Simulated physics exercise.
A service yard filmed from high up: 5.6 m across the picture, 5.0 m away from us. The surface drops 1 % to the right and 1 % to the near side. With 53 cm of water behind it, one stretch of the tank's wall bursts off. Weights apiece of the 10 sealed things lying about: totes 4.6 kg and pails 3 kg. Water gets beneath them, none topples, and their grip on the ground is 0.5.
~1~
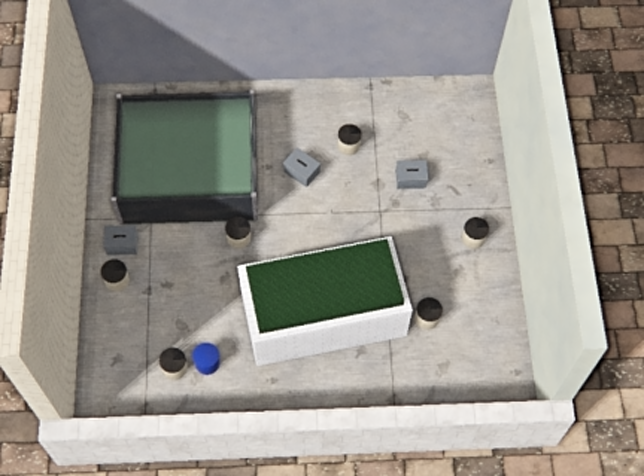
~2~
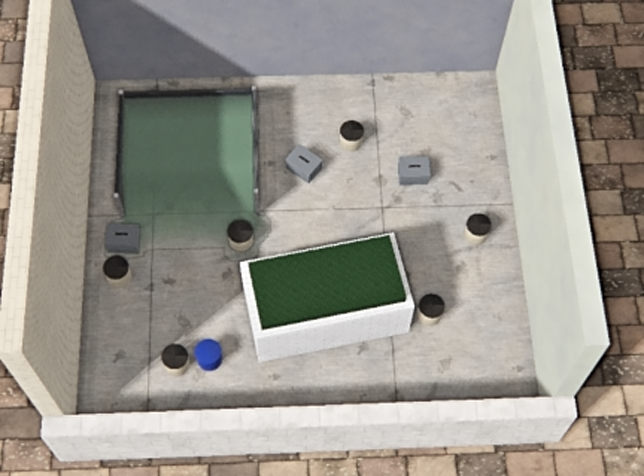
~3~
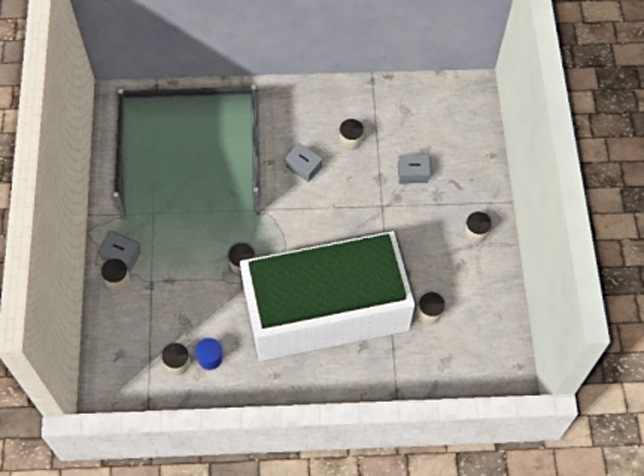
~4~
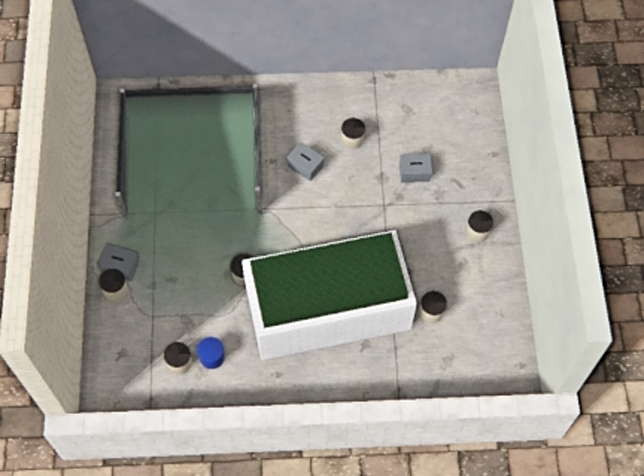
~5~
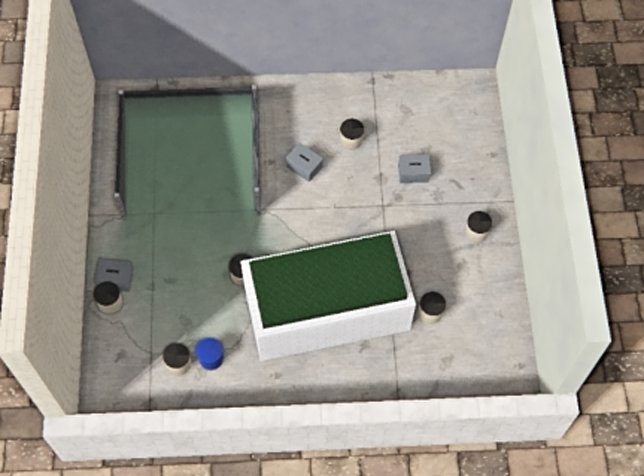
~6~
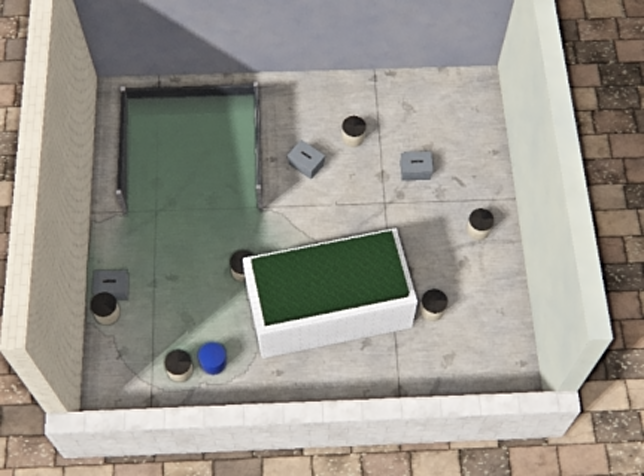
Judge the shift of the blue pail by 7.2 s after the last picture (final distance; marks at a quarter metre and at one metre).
The blue pail ends far away.
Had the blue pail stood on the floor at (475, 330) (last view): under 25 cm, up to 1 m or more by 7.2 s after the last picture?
It slides a little.
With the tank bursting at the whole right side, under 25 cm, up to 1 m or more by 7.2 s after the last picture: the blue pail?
Then the blue pail slides a little.
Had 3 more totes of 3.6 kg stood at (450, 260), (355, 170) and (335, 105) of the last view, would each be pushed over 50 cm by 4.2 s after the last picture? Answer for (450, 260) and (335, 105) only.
In turn: Less, less.
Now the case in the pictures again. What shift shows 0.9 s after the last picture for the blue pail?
About 80 cm.
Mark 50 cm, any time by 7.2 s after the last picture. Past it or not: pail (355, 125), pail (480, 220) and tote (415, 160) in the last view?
In that order: Less, more, over.
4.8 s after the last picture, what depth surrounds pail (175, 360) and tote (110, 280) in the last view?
Roughly 10 and 8 cm.
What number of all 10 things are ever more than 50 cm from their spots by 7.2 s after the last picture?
7 of them.
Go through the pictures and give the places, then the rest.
The first frame shows the blue pail at (206, 355) rests on the ground; water covers 2.6 m2; 0 of 10 have shifted.
The second frame shows the blue pail at (208, 351), on the bottom; water covers 3.4 m2; 1 of 10 have shifted.
The third frame shows the blue pail at (208, 350), on the bottom; water covers 4.4 m2; 3 of 10 have shifted.
The fourth frame shows the blue pail at (210, 349) rests on the ground; water covers 5.6 m2; 3 of 10 have shifted.
The fifth frame shows the blue pail at (209, 350) rests on the ground; 6.6 m2 under water; 3 of 10 have shifted.
The sixth frame shows the blue pail at (212, 355) rests on the ground, 10 cm from its start; water covers 7.4 m2; 5 of 10 have shifted.
Then, 0.9 s after the last picture the blue pail is near (255, 393), 0.8 m from its start, afloat; 5 afloat.
Then, 2.8 s after the last picture the blue pail is near (524, 309), 3.9 m from its start, afloat; 5 afloat.
Then, 4.8 s after the last picture the blue pail is near (448, 207), 3.5 m from its start, afloat; 7 afloat.
Then, 7.2 s after the last picture the blue pail is near (441, 166), 3.8 m from its start, afloat; 8 afloat.
